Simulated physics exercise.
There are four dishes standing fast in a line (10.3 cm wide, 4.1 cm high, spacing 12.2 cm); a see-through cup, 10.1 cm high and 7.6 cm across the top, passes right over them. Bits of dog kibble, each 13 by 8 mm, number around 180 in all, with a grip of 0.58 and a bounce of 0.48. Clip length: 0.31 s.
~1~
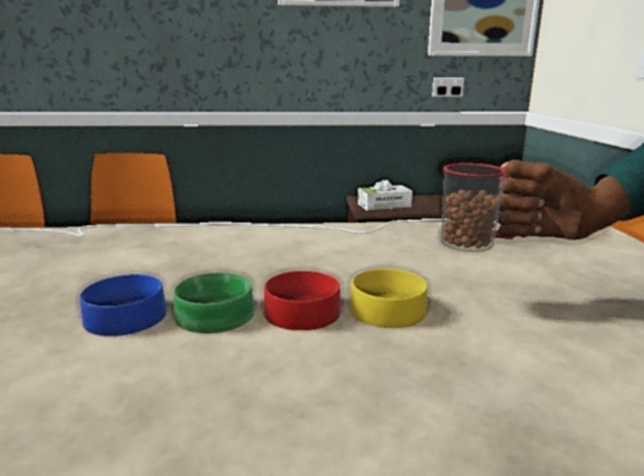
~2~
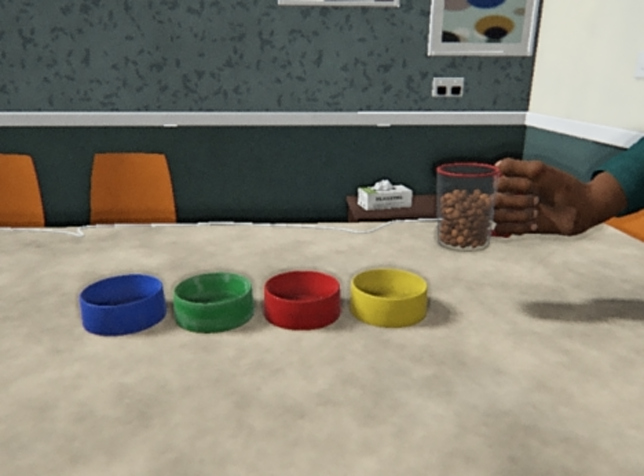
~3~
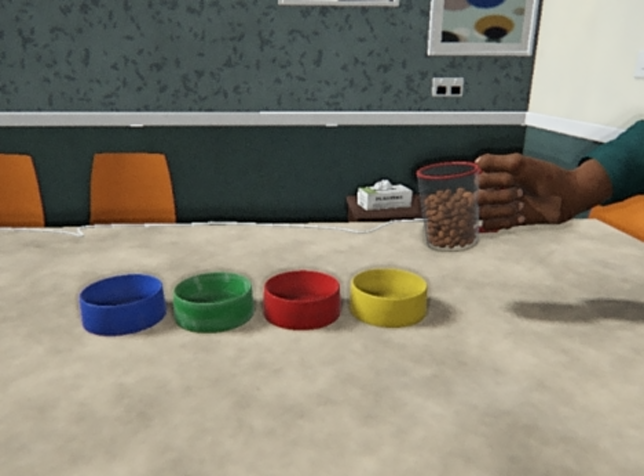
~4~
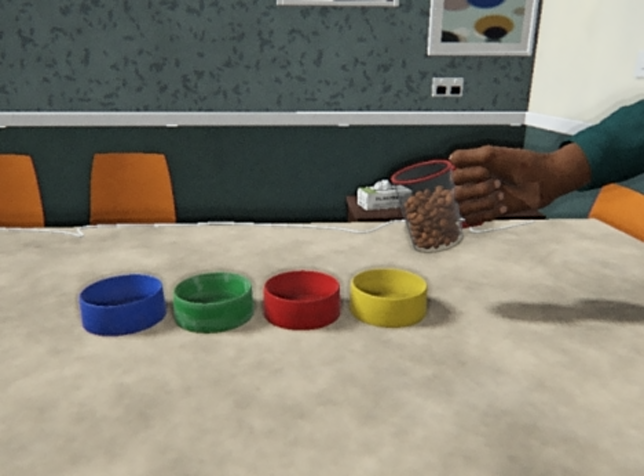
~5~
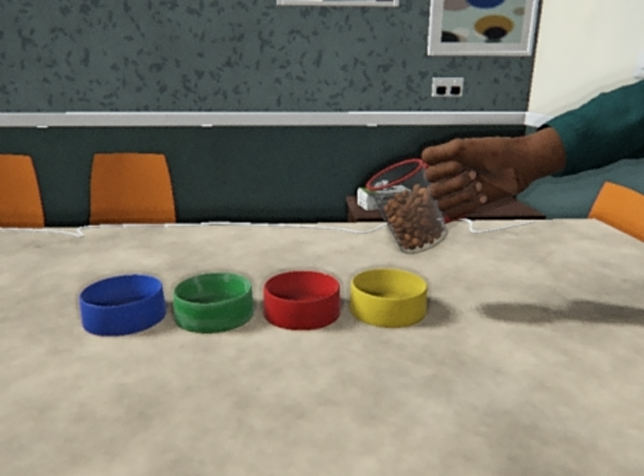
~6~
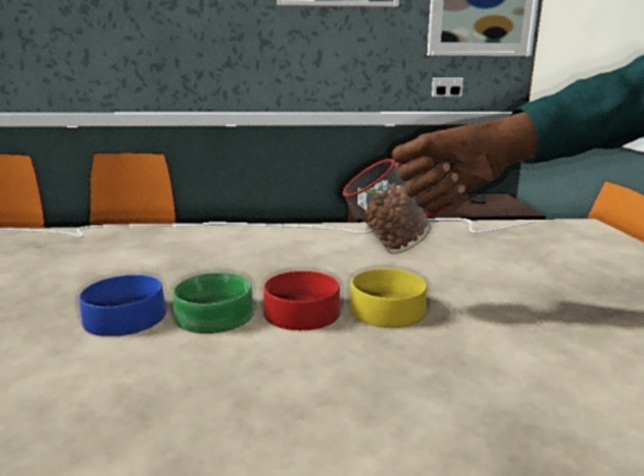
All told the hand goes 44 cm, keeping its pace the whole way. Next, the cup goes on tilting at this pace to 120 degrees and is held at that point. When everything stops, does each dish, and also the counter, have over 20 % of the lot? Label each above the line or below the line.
Red dish: Below the line; blue dish: Above the line; green dish: Below the line; yellow dish: Below the line; counter: Above the line.
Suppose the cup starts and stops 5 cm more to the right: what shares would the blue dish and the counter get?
Shares in that case - blue 90 / counter 10.
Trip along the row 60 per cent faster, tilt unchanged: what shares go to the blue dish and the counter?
Blue 70, counter 30.
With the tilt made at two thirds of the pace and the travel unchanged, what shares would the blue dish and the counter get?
Result - blue dish: 80; counter: 20.
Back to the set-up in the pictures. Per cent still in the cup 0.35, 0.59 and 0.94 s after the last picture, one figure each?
About 100, 90, 0 per cent.
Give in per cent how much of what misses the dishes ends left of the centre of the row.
Roughly 100 %.
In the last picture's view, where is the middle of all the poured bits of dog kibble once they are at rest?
After settling, the middle sits near (102, 311).
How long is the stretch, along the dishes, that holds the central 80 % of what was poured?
That stretch measures near 18 centimetres.
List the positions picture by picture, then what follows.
Cup at (471, 207), tilt 0 degrees, lip at (446, 170), moved 0.0 cm; middle of the pieces at (473, 215); yellow dish at (389, 284); red dish at (302, 286); green dish at (213, 288); blue dish at (122, 290), in the first picture.
Cup at (466, 207), tilt 2 degrees, lip at (440, 171), moved 0.7 cm; middle of the pieces at (468, 215), in the second picture.
Cup at (450, 207), tilt 9 degrees, lip at (419, 175), moved 2.8 cm; middle of the pieces at (453, 214), in the third picture.
Cup at (430, 207), tilt 17 degrees, lip at (393, 181), moved 5.5 cm; middle of the pieces at (434, 214), in the fourth picture.
Cup at (409, 208), tilt 26 degrees, lip at (368, 187), moved 8.3 cm; middle of the pieces at (415, 214), in the fifth picture.
Cup at (389, 208), tilt 35 degrees, lip at (345, 194), moved 11.0 cm; middle of the pieces at (396, 213); yellow dish at (389, 283); red dish at (302, 286); green dish at (213, 288); blue dish at (122, 290), in the sixth picture.
Then, 0.35 s after the last picture, tilt 84 degrees; cup holds 100 %.
Then, 0.59 s after the last picture, tilt 117 degrees; cup holds 90 %, blue 5 %.
Then, 0.94 s after the last picture, tilt 120 degrees; cup holds 0 %, blue 60 %.
In the end, red 0 %, blue 60 %, green 0 %, yellow 0 %, counter 40 %.
